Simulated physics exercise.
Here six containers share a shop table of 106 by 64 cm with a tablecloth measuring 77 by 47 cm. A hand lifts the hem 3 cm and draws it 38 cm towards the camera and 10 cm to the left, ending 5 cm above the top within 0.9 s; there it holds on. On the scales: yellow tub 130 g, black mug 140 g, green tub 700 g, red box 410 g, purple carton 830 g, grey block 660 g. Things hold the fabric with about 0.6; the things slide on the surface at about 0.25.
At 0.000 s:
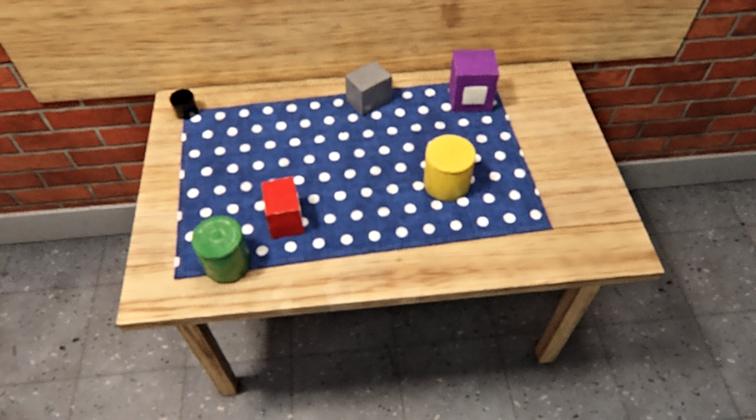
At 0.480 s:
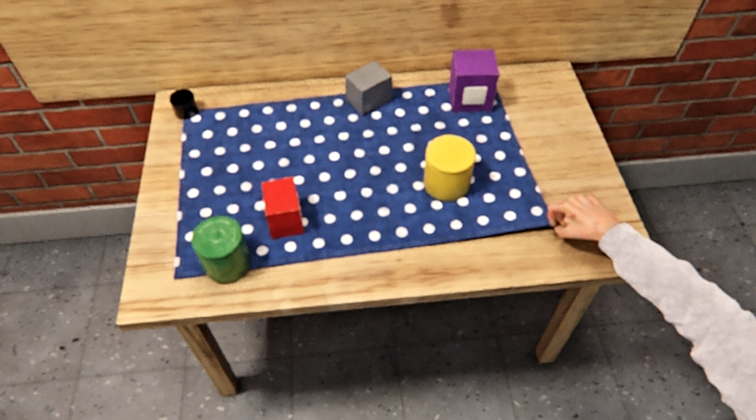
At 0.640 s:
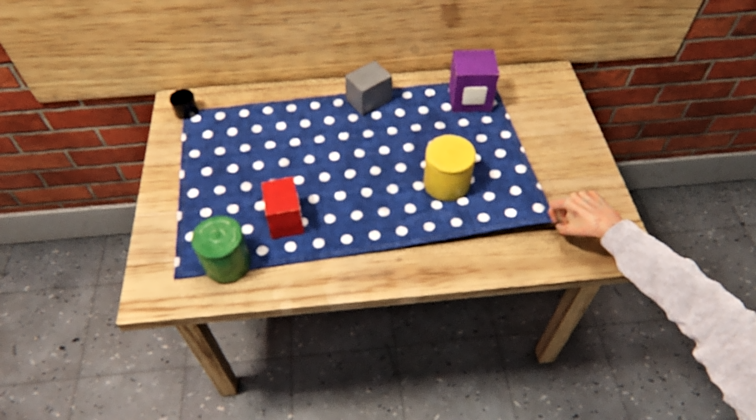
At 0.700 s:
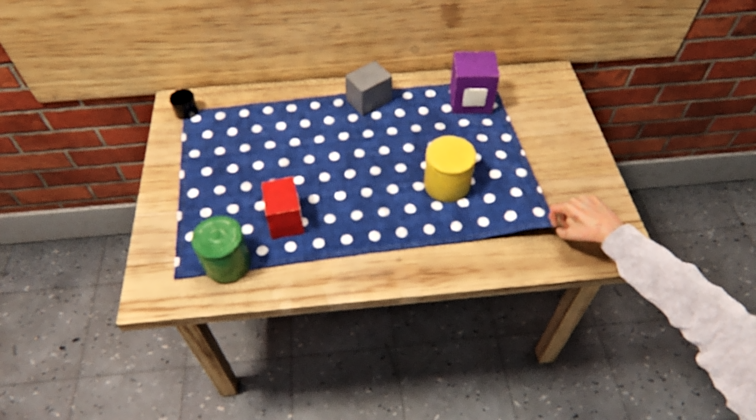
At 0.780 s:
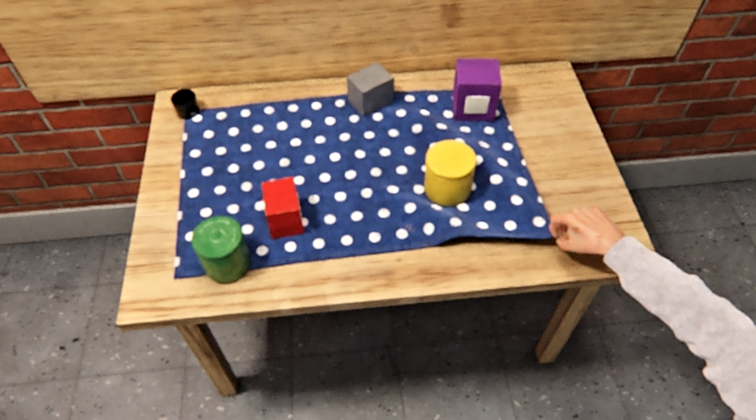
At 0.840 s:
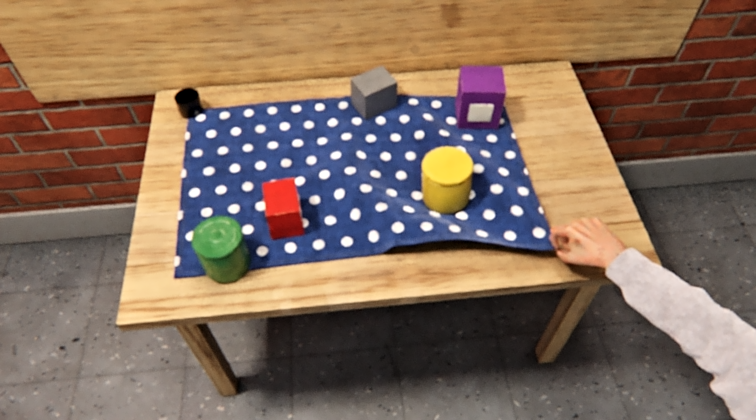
The footage shows a hand gripping the right front corner of a polka-dot cloth on a wooden table and drawing it slightly toward the camera, wrinkling the fabric as the purple carton, grey block and yellow tub shift slightly.
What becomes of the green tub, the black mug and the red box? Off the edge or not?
Result: Green tub keeps to the top, black mug keeps to the top, red box remains up there.
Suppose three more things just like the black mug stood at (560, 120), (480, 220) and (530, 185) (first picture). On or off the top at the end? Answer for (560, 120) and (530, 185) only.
In turn: Stays up, goes over.
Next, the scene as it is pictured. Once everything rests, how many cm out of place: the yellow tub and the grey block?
About: Yellow tub 35 cm, grey block 35 cm.
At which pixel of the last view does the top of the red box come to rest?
Around (306, 245).
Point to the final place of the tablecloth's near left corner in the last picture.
Around (189, 256).
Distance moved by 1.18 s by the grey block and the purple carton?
About: Grey block 20 cm, purple carton 30 cm.
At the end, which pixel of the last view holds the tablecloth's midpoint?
Around (402, 253).
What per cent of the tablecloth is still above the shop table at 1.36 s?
Some 80 per cent of it.
After 1.0 s, 100 % of the tablecloth is still over the top; black mug 6 cm off its start, red box 2 cm off its start, purple carton 15 cm off its start.
After 1.2 s, 90 % of the tablecloth is still over the top; black mug 10 cm off its start, red box 6 cm off its start, purple carton 28 cm off its start.
After 1.4 s, 80 % of the tablecloth is still over the top; black mug 12 cm off its start at (231, 99), red box 10 cm off its start at (296, 232), purple carton 39 cm off its start at (558, 187).
After 1.5 s, 70 % of the tablecloth is still over the top; red box 13 cm off its start, black mug 12 cm off its start, green tub 2 cm off its start.
After 3.1 s, 70 % of the tablecloth is still over the top; red box 13 cm off its start at (306, 245), black mug 12 cm off its start at (231, 99), green tub 3 cm off its start at (224, 245), purple carton 44 cm off its start at (574, 209).
